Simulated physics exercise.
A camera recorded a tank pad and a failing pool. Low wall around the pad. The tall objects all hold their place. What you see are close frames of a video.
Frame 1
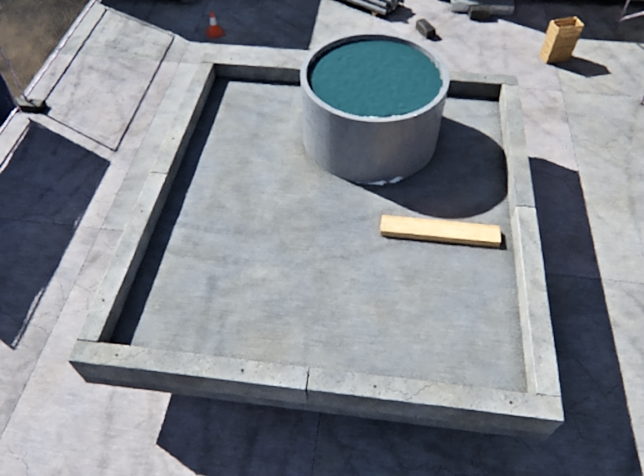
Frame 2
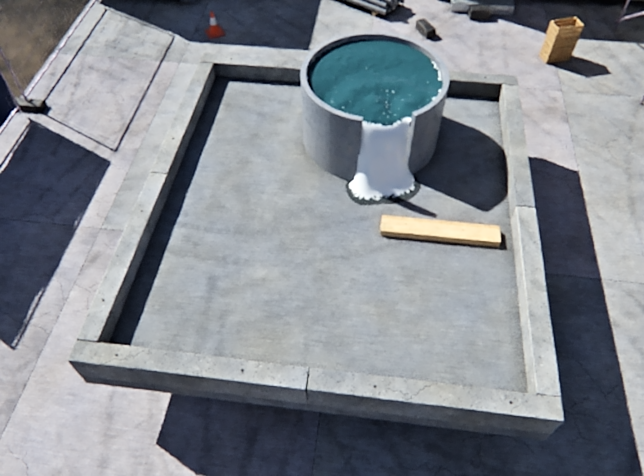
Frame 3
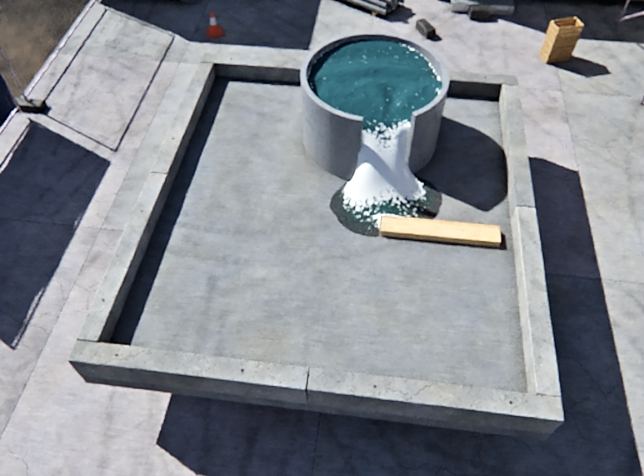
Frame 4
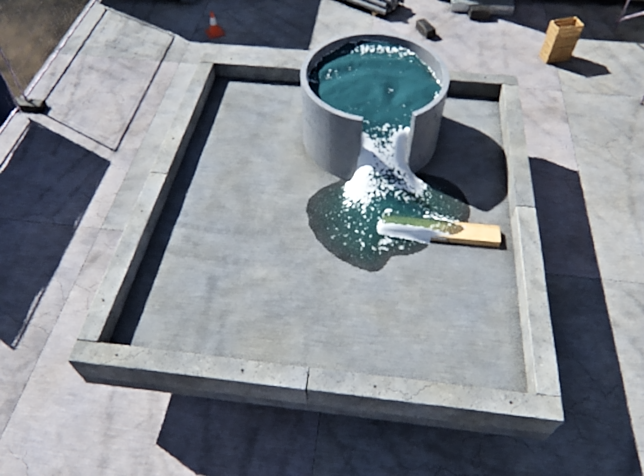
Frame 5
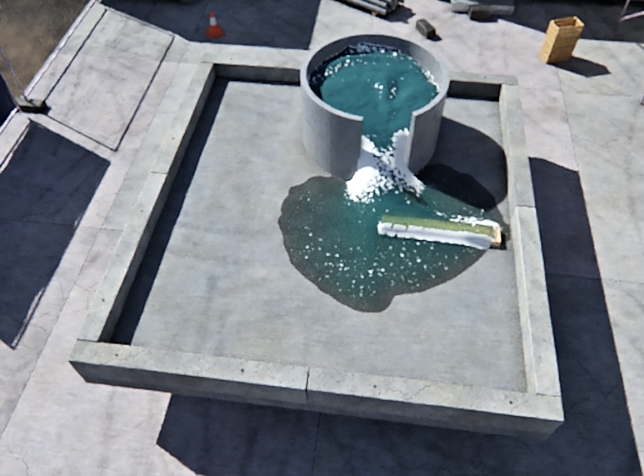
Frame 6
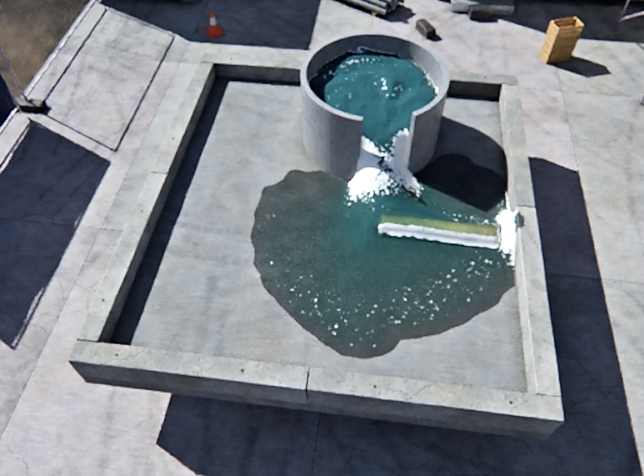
On a low-walled concrete pad, a round pool of teal water sat still, then water gushed through a gap in its front, foamed around a wooden beam, and spread across the floor.
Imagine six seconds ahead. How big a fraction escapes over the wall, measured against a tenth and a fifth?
Looks like the wall lets out short of a tenth of it.
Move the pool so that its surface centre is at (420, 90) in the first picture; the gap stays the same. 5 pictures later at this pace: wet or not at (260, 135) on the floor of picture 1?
That point: Untouched.
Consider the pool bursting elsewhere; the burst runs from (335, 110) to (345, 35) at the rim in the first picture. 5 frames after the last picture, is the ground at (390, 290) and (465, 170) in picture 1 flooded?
Going through them in order gives still bare, still bare.
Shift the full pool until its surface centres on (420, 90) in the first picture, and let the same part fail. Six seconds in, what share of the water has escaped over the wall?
Close to 8 parts in a hundred.
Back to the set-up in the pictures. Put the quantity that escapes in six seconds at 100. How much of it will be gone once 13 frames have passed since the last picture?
Note - share reached: 75 %.
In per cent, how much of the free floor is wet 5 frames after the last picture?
Close to 55 in a hundred, I think.
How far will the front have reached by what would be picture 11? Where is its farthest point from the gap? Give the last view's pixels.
Somewhere around (139, 356).
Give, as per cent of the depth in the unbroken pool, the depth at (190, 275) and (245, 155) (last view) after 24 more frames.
About 12 per cent at the first place and 4 per cent at the second.
A moment on, water covers 45 % of the floor; the low wall has let 0 % over.
Next, water covers 50 % of the floor; the low wall has let 0 % over.
Then, water covers 55 % of the floor; the low wall has let 4 % over.
Later, water covers 75 % of the floor; the low wall has let 5 % over.
In the end, water covers 85 % of the floor; the low wall has let 5 % over.
